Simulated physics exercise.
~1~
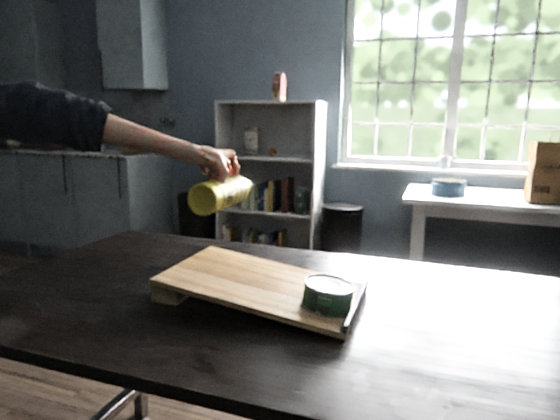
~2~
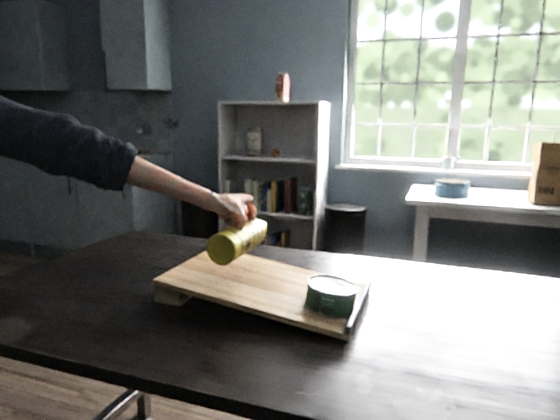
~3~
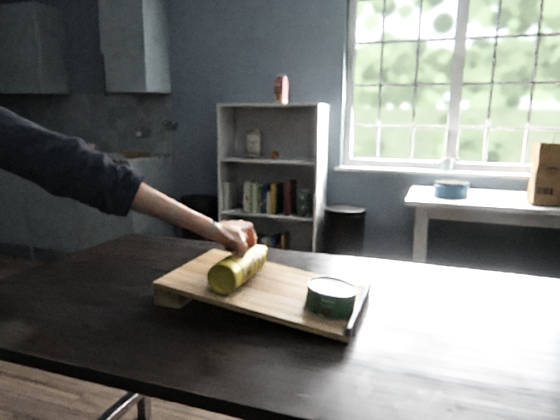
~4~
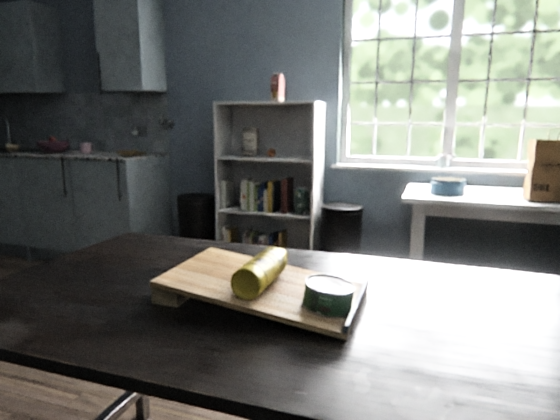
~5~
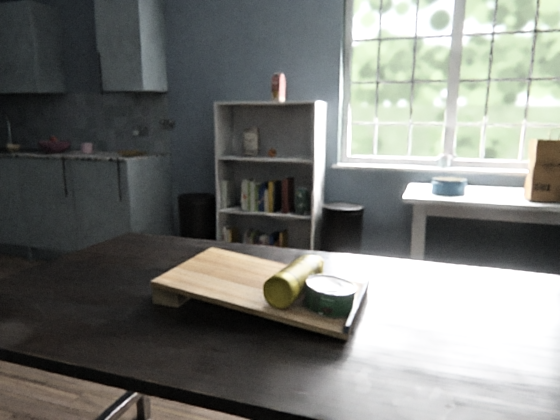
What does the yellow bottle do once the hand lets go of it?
It does not stay where it was placed. It rolls down the sloping board toward the green tub.
